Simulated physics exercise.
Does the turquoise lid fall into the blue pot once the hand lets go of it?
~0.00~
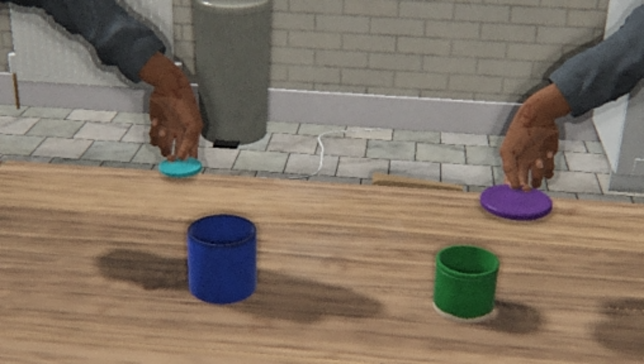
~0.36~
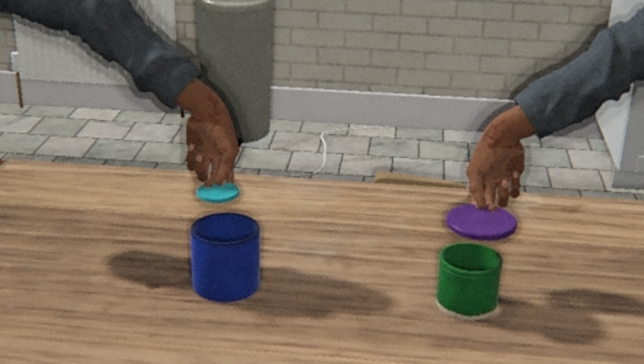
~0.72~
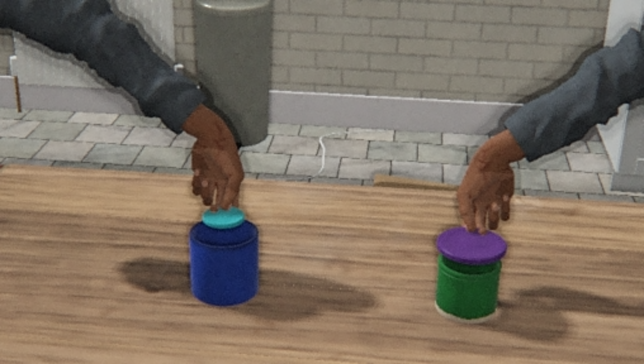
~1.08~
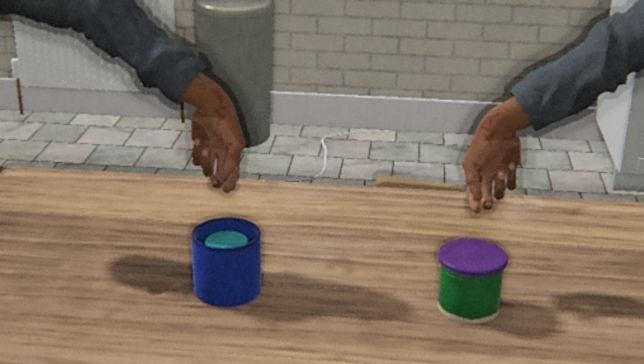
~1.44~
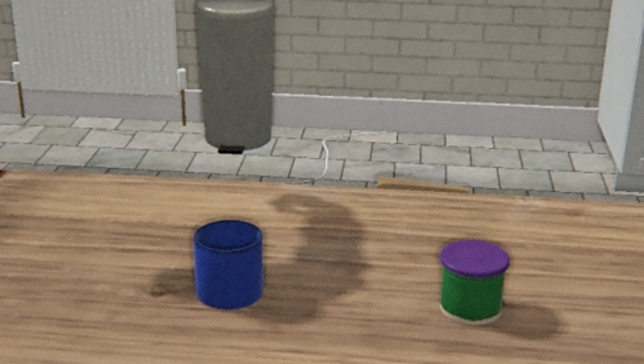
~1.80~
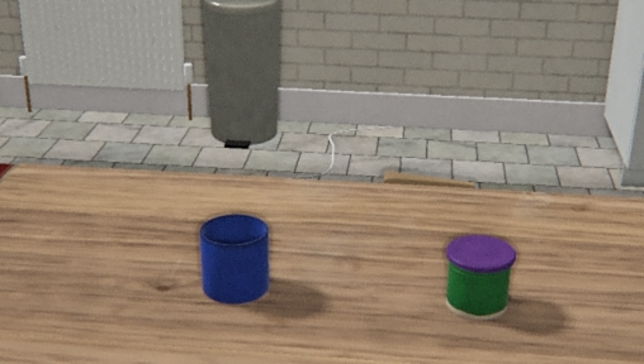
Yes, the turquoise lid slips past the rim and drops inside the blue pot, leaving it uncovered.
